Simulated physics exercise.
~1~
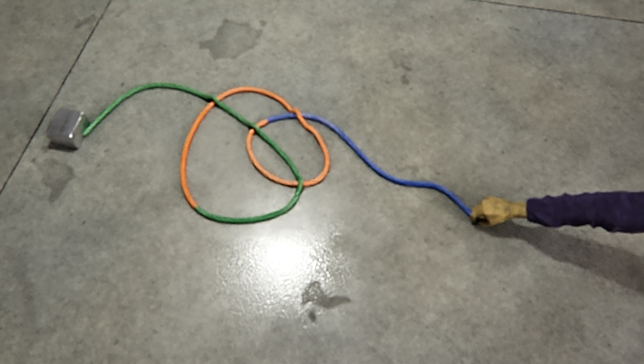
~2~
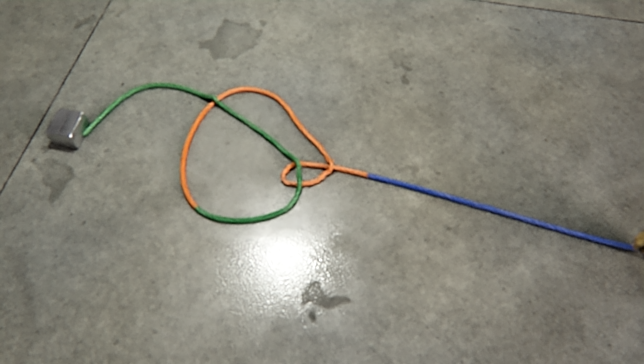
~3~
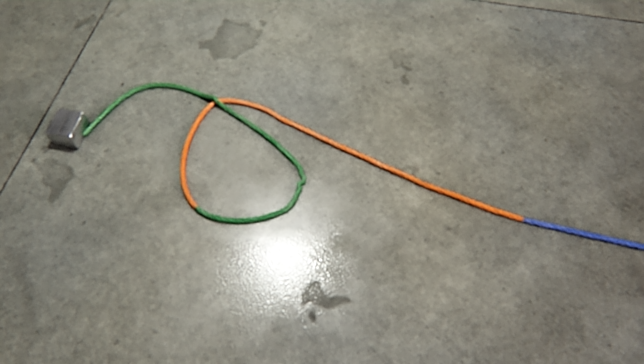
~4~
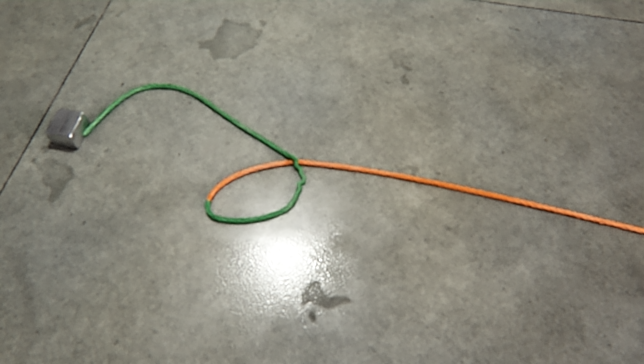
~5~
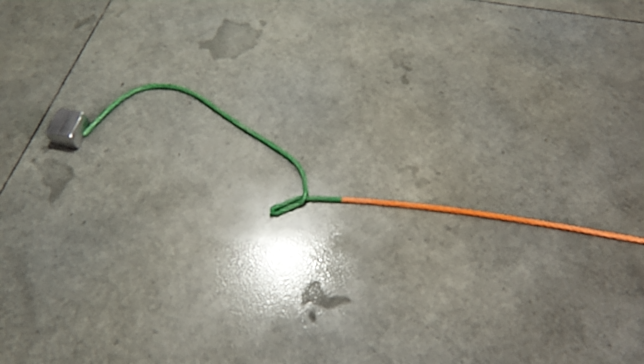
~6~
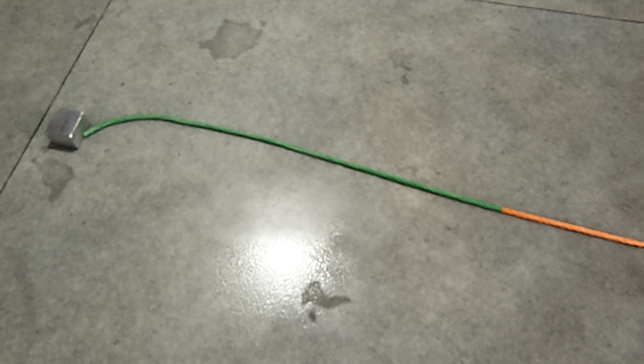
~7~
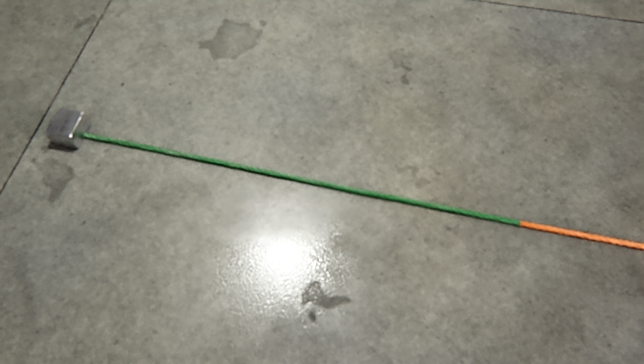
We see a green, orange and blue rope looped on a grey floor, its left end fixed to a small object, as a hand pulls the other end right and leaves view. The loops shrink and open one after another until the rope lies straight, without a knot.
